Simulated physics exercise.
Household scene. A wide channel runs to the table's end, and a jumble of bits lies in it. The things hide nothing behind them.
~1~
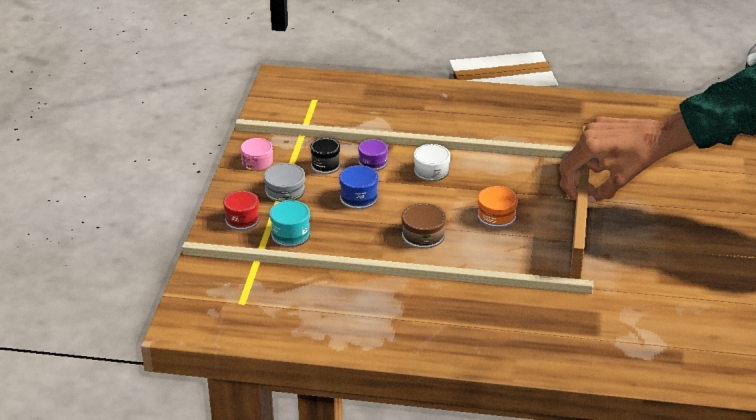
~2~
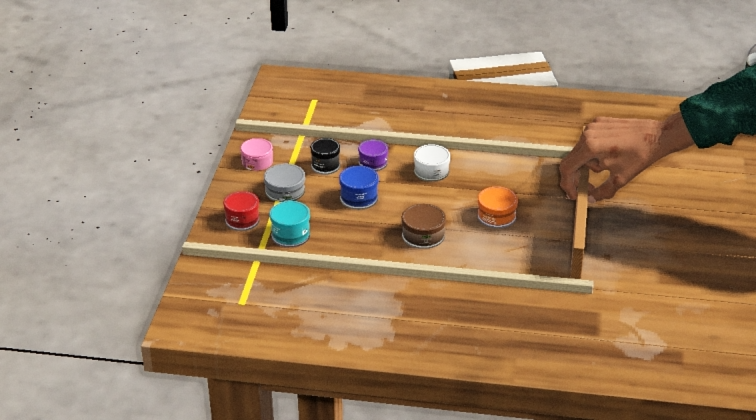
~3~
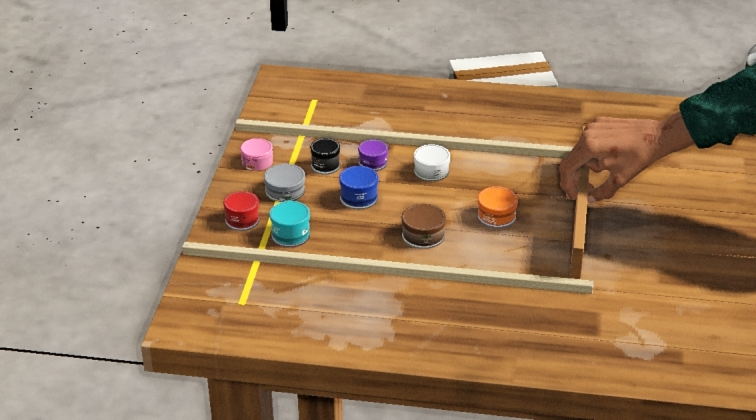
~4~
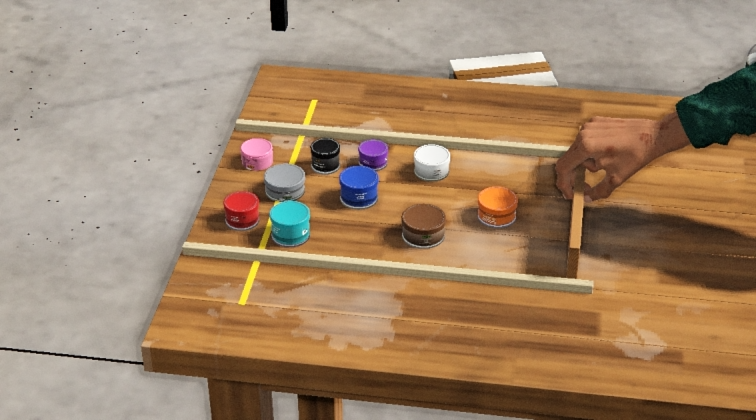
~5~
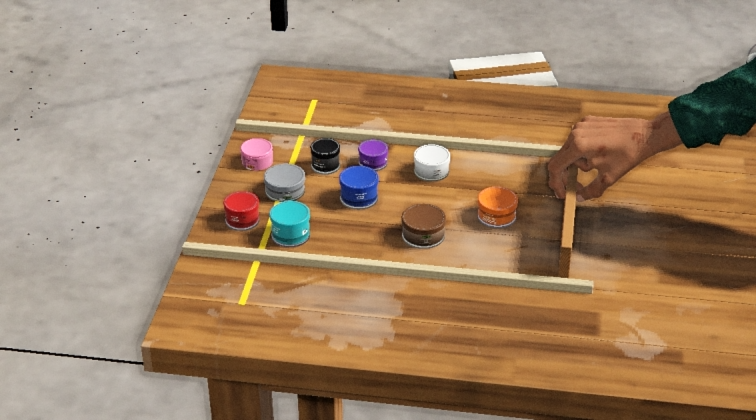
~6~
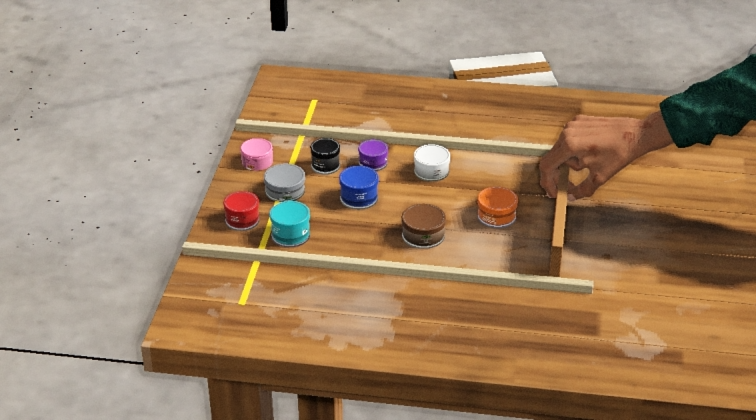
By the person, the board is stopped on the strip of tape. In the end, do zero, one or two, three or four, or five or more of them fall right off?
I expect that a single piece or a pair will leave the table.
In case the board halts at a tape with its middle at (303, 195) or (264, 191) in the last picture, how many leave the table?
The first try gives 0, the second gives 3.
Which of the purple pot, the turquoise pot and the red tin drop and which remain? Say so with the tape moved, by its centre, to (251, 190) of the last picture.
In order, the purple pot keeps its spot, then the turquoise pot keeps its spot, then the red tin goes off the edge.
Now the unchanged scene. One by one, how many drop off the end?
The answer is exactly 1.
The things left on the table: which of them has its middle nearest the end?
It's the grey pot.
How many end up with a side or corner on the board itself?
Result: 4 in all.
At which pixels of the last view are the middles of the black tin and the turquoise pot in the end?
Near (245, 146) and (226, 230).
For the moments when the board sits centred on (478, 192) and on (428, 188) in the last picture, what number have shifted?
Counts: 1 / 3.
A little later, none off yet; pink tub at rest near (257, 155); red tin at rest near (242, 211); grey pot at rest near (285, 183).
When it is over, the number that fall off is one or two; down, pink tub.
